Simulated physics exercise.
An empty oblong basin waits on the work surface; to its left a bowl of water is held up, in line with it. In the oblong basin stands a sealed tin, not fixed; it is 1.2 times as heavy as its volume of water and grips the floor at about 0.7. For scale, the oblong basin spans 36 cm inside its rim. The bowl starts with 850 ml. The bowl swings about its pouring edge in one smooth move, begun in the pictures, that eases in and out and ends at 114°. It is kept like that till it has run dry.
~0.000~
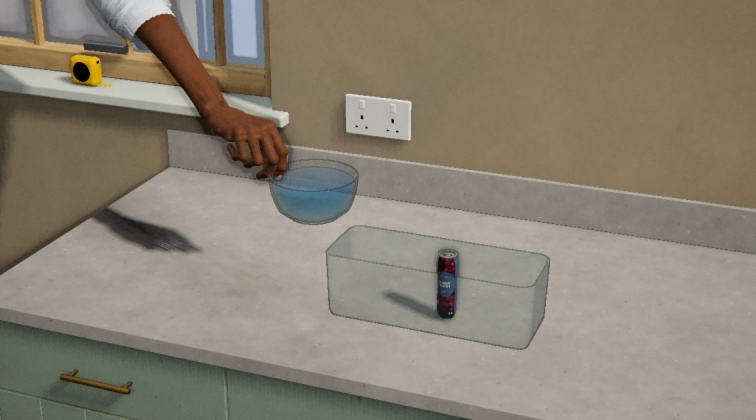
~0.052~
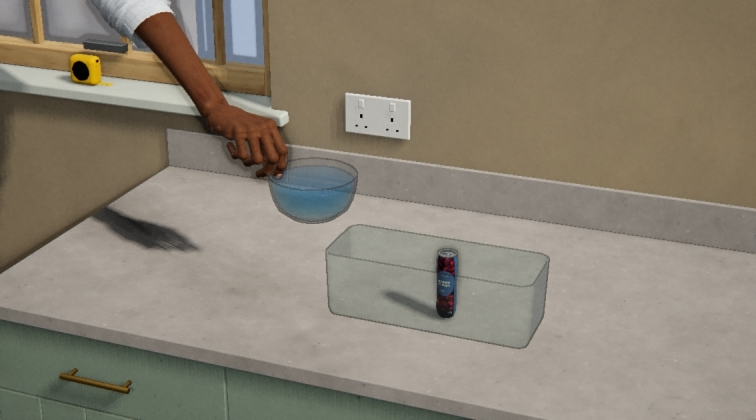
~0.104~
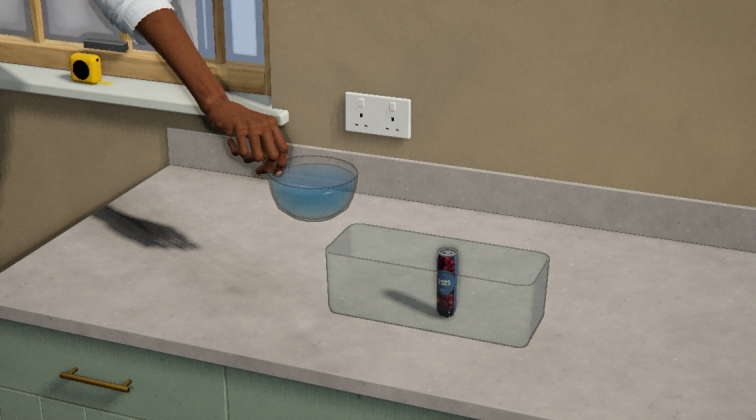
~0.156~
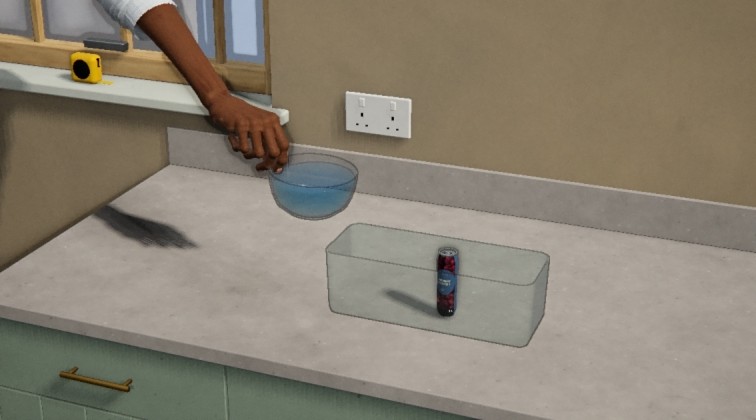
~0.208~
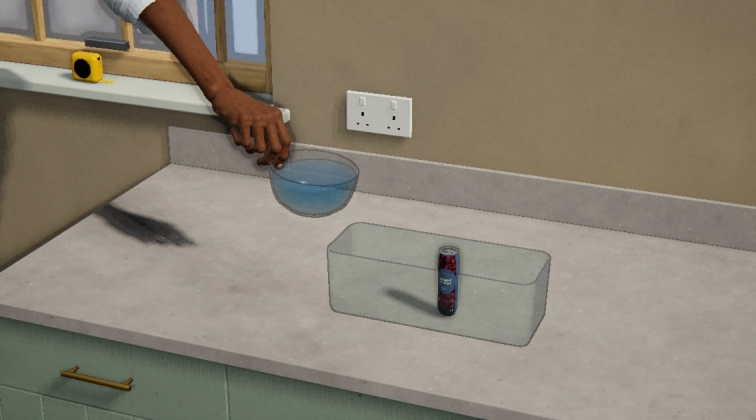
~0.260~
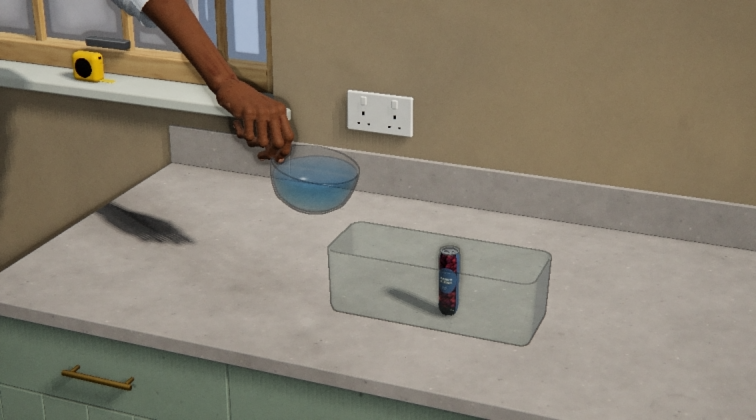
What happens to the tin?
It remains upright.
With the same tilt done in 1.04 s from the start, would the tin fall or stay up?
Then it remains upright.
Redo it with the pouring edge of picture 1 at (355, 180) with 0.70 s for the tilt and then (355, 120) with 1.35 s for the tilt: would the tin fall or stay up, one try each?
First it topples; then it goes over.
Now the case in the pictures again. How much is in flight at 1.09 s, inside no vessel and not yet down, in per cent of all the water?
Some 10 per cent.
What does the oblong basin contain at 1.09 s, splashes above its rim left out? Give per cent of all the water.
Some 88 per cent.
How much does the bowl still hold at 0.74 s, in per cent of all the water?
Near 48 in a hundred.
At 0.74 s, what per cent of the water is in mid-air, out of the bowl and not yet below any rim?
Near 36 in a hundred.
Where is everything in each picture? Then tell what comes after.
It leans 0°; its right rim is at (354, 182); the water meets the walls at (277, 174) and (354, 185); the oblong basin's rim runs from (338, 240) to (542, 273); the tin's top is at (448, 257), in the first frame.
It leans 0°; its right rim is at (354, 181); the water meets the walls at (276, 173) and (353, 184), in the second frame.
It leans 2°; its right rim is at (354, 180); the water meets the walls at (276, 171) and (354, 183), in the third frame.
It leans 4°; its right rim is at (354, 180); the water meets the walls at (276, 170) and (354, 181), in the fourth frame.
It leans 7°; its right rim is at (355, 179); the water meets the walls at (277, 167) and (355, 178), in the fifth frame.
It leans 10°; its right rim is at (356, 178); the water meets the walls at (278, 163) and (356, 175), in the sixth frame.
After 0.74 s the tilt is 65° and 48 per cent is still to pour; the tin stands where it began.
After 1.09 s the tilt is 104° and 2 per cent is still to pour; the tin stands where it began.
After 1.45 s the tilt is 114° and 0 per cent is still to pour; the tin stands where it began.
After 1.85 s the tilt is 114° and 0 per cent is still to pour; the tin stands where it began.
In the end the tin stands where it began.
